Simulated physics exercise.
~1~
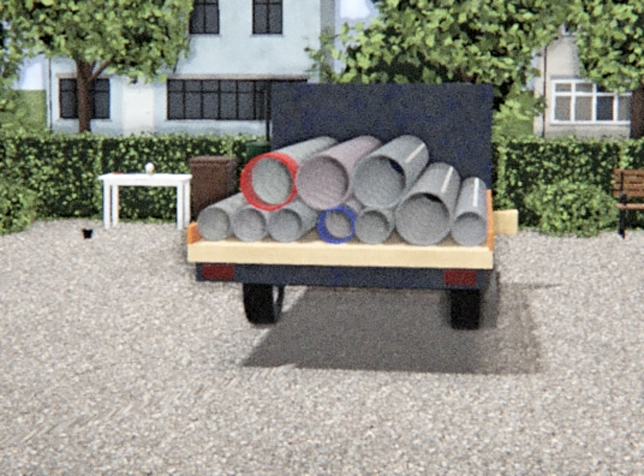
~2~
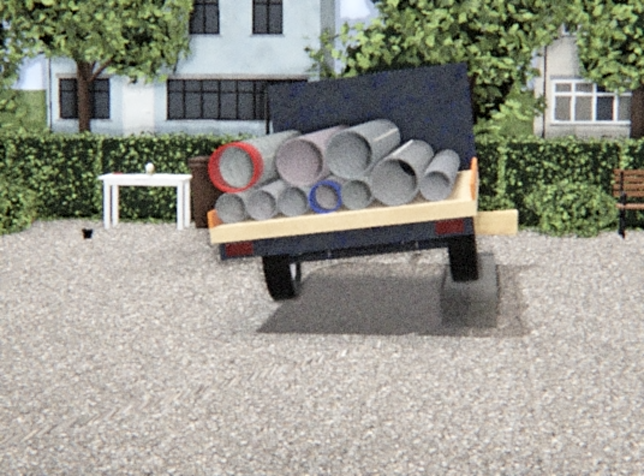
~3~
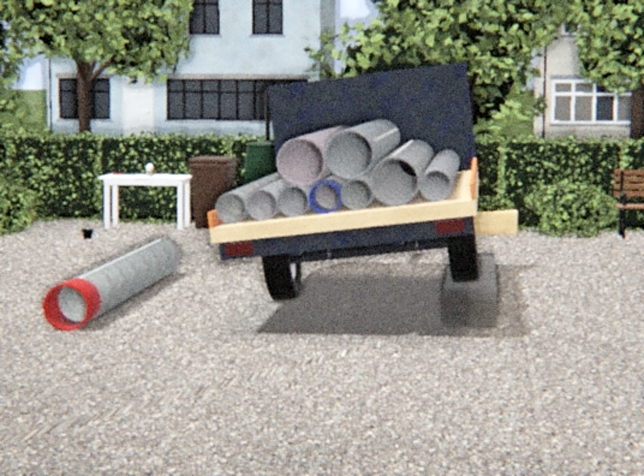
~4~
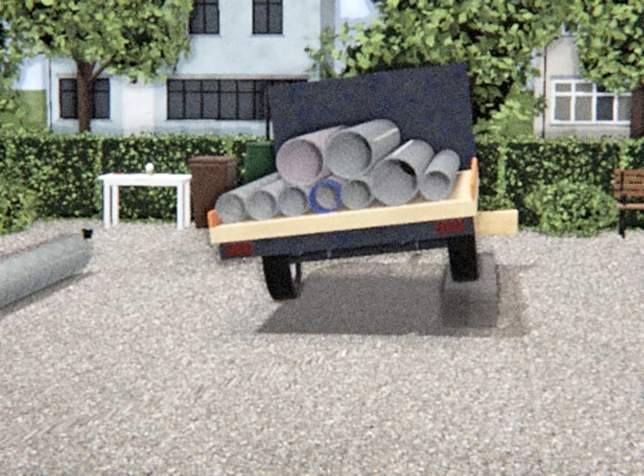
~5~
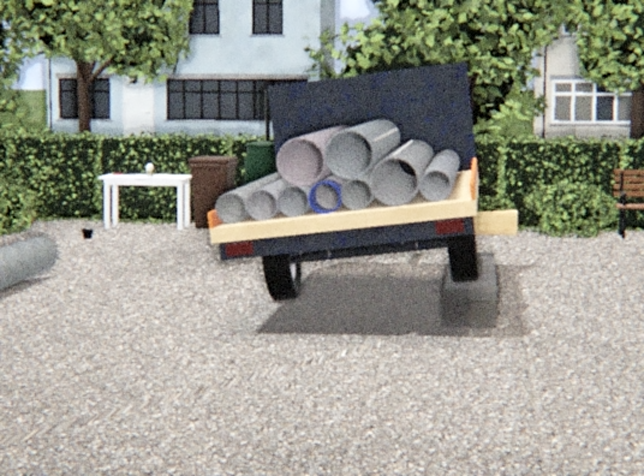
On a gravel yard in front of a hedge and pale houses, a flatbed trailer seen from behind carries a stack of hollow grey pipes, one rimmed in red on the upper left and one in blue on the bottom row. The trailer's right side rises, tilting the deck down to the left, and the load shifts that way. The red-rimmed pipe rolls over the left edge and drops to the gravel. It rolls away toward the left until it is partly out of view. The trailer stays tilted, with the blue-rimmed pipe and the others still aboard.
